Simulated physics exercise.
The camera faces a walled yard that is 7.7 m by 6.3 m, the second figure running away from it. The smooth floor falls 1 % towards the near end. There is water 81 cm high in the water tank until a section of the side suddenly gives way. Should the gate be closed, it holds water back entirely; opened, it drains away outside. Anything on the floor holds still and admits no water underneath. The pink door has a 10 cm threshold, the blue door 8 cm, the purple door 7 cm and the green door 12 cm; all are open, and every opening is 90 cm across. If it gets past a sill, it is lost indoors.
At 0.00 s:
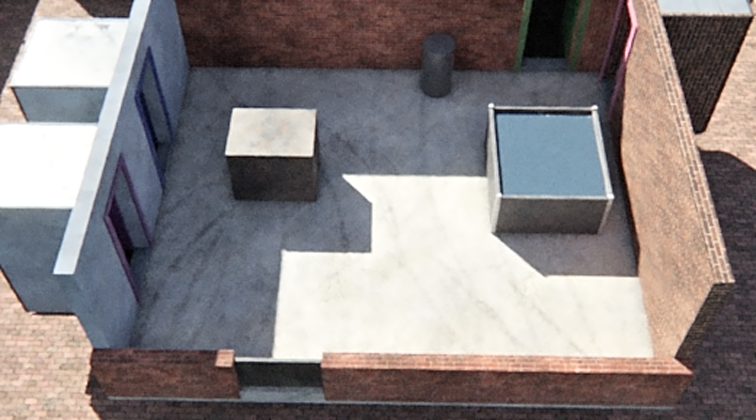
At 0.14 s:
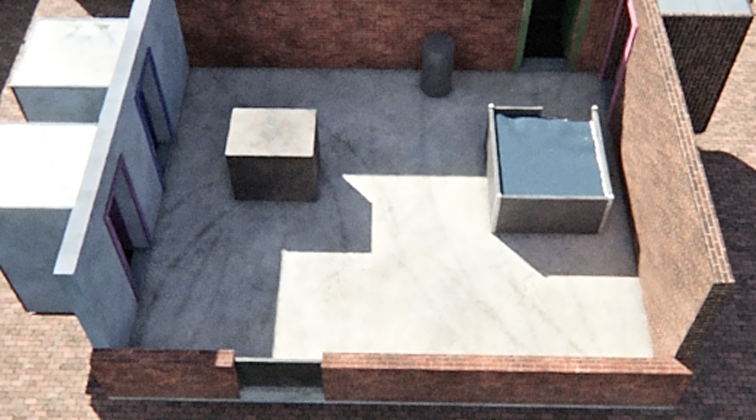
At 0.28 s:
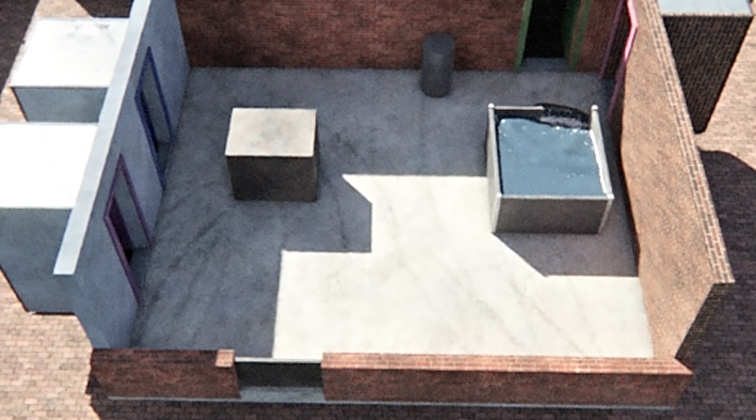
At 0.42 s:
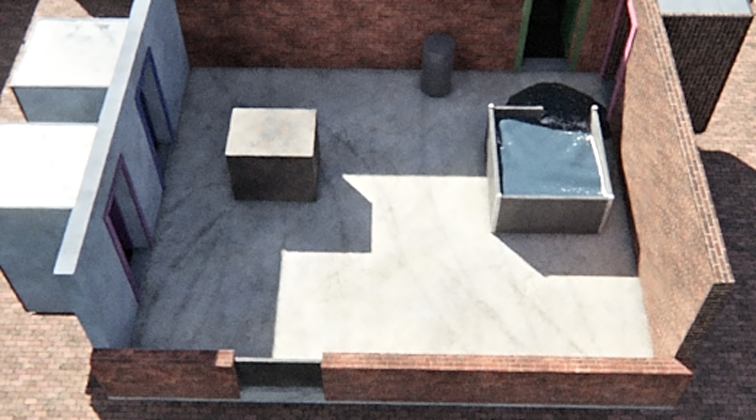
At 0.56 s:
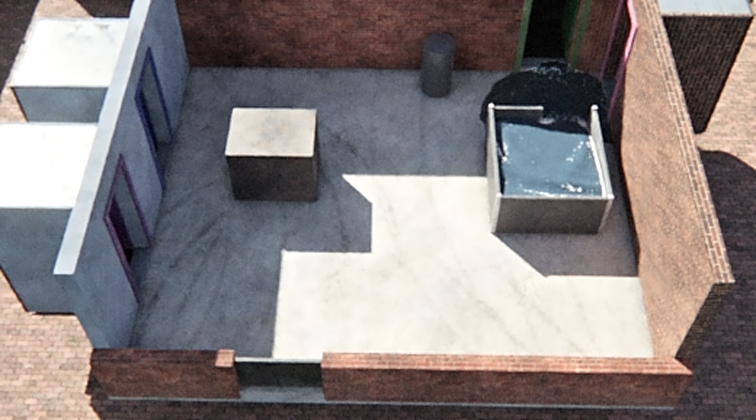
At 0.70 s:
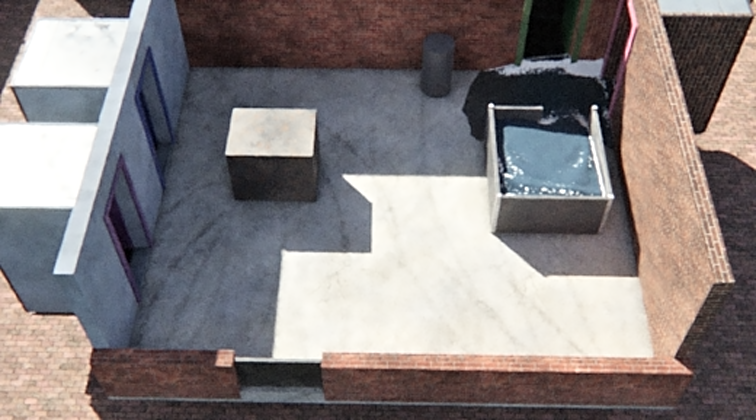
Dark water pouring from the far side of an open tank and spreading across the back corner of a walled yard.
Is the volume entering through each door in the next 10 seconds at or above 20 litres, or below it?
Pink door: At or above, blue door: Below, purple door: Below, green door: At or above.
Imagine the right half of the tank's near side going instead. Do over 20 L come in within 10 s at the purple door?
Purple: Exceeds.
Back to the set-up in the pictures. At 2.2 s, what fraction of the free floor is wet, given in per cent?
I'd say around 15 %.
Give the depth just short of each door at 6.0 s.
You'd get pink at 16 cm, blue at 4 cm, purple at 0 cm, and green at 17 cm.
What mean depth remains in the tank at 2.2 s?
The mean depth is some 43 cm.
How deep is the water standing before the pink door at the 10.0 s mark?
About 9.5 cm deep.
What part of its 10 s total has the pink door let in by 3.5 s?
It comes to about 65 per cent.
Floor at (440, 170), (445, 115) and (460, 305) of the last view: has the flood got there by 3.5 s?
Respectively: Got hit, got hit, was missed.
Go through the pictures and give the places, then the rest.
The water tank at (548, 154) is whole and still, 81 cm deep, in the first picture.
The front is at a hidden place, 0.5 m from the gap on the water tank's far side; 0.2 m2 of floor is under water; 81 cm left at the back of the water tank, in the second picture.
The front is at a hidden place, 0.9 m from the gap on the water tank's far side; 0.9 m2 of floor is under water; 81 cm left at the back of the water tank, in the third picture.
The front is at (543, 86), 1.4 m from the gap on the water tank's far side; 2.0 m2 of floor is under water; 80 cm left at the back of the water tank, in the fourth picture.
The front is at (557, 64), 1.9 m from the gap on the water tank's far side; 3.4 m2 of floor is under water; 72 cm left at the back of the water tank, in the fifth picture.
Water pours out on the water tank's far side and has run 2.1 m, to (486, 72); typically 7 cm deep outside, 68 cm at the water tank's back, in the sixth picture.
After 1.4 s water covers 10 % of the floor and is deepest (42 cm) near (588, 87); pink door 31 cm at the sill, 49 L in, blue door not reached, purple door not reached, green door 34 cm at the sill, 135 L in.
After 2.2 s water covers 15 % of the floor and is deepest (35 cm) near (538, 73); pink door 28 cm at the sill, 153 L in, blue door not reached, purple door not reached, green door 34 cm at the sill, 300 L in.
After 3.5 s water covers 35 % of the floor and is deepest (26 cm) near (557, 73); pink door 23 cm at the sill, 261 L in, blue door not reached, purple door not reached, green door 26 cm at the sill, 429 L in.
After 6.0 s water covers 60 % of the floor and is deepest (17 cm) near (451, 78); pink door 16 cm at the sill, 362 L in, blue door 4 cm at the sill, 0 L in, purple door not reached, green door 17 cm at the sill, 515 L in.
After 10.0 s water covers 85 % of the floor and is deepest (10 cm) near (585, 123); pink door 9 cm at the sill, 390 L in, blue door 3 cm at the sill, 0 L in, purple door 1 cm at the sill, 0 L in, green door 8 cm at the sill, 526 L in.
